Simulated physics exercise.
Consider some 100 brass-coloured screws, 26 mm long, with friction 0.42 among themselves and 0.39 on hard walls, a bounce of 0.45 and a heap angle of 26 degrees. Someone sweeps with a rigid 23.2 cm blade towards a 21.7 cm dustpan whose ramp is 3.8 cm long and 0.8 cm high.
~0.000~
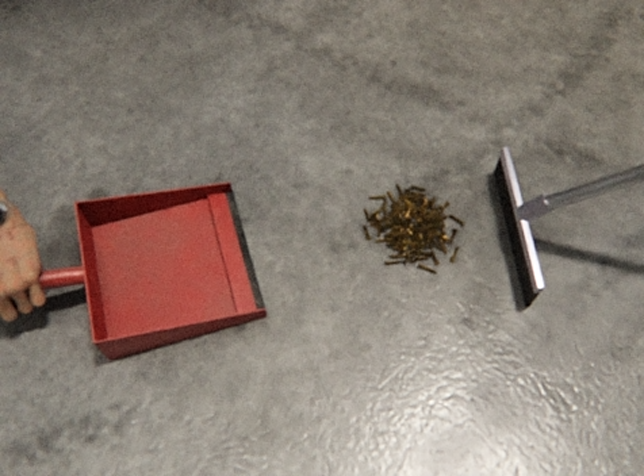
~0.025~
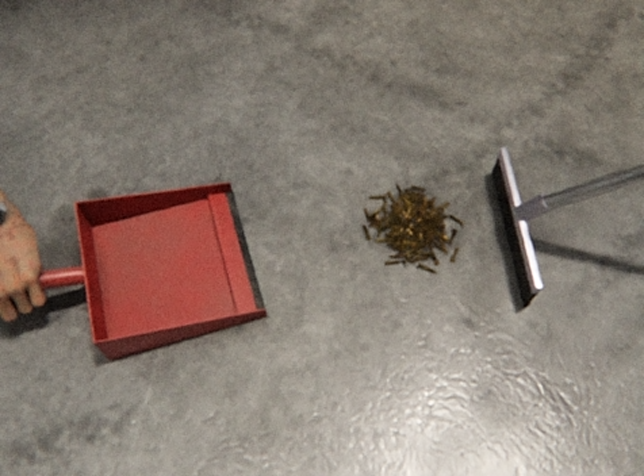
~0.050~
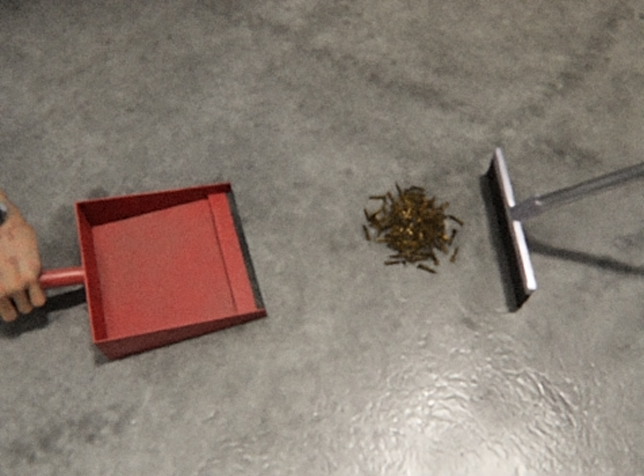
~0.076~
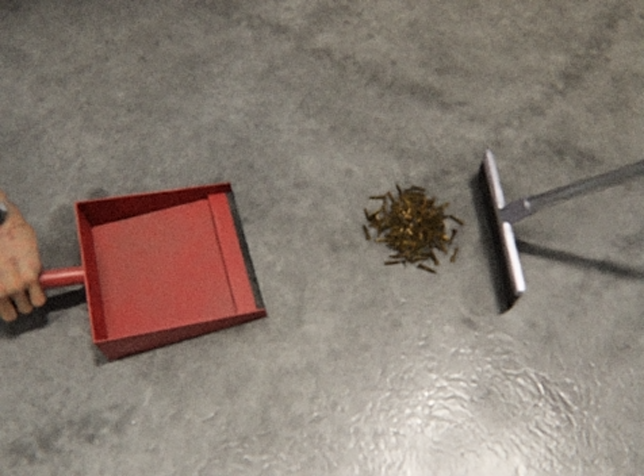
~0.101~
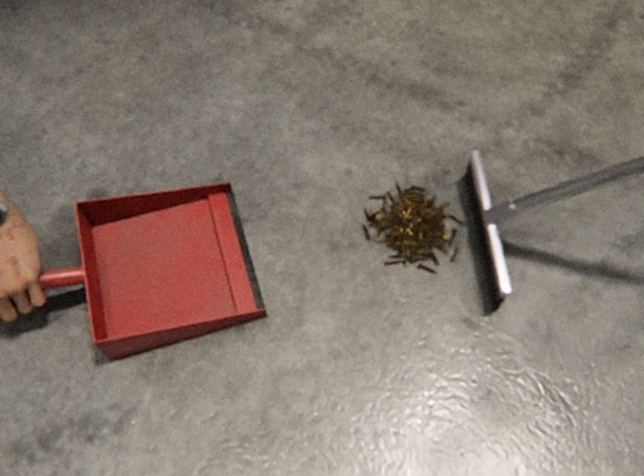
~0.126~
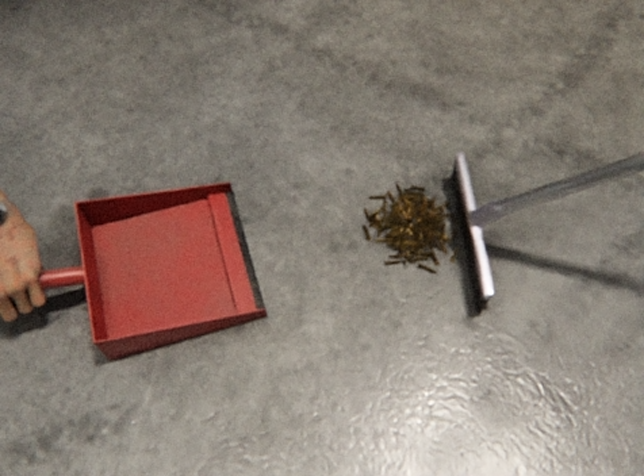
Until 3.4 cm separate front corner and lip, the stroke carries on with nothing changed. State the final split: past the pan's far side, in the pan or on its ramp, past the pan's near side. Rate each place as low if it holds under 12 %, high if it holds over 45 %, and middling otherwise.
Far side - low; pan - middling; near side - low.
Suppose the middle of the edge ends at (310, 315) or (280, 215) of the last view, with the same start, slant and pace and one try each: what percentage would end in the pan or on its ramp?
The two tries give about 20 and 35 percent.
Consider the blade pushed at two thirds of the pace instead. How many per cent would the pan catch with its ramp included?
Then around 5 per cent.
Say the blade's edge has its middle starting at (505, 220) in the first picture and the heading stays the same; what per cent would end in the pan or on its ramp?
Close to 40 in a hundred.
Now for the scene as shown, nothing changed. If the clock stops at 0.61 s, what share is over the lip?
40 % so far.
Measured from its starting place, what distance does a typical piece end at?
I'd put it near 26 cm.
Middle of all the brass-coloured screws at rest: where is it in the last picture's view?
Centre at rest, approx.: (247, 238) px.
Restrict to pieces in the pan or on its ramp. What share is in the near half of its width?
I'd put it at around 50 per cent.
After 0.27 s, middle of the blade 18 cm from the lip; 0 % over the lip, far side 0 %, near side 0 %.
Then, at 0.37 s, middle of the blade 9 cm from the lip; 0 % over the lip, far side 0 %, near side 0 %.
Then, at 0.61 s, middle of the blade 6 cm from the lip; 40 % over the lip, far side 5 %, near side 0 %.
By 2.1 s all is still; far side 5 %, pan 40 %, near side 0 %, in front of the lip or behind the blade 55 %.
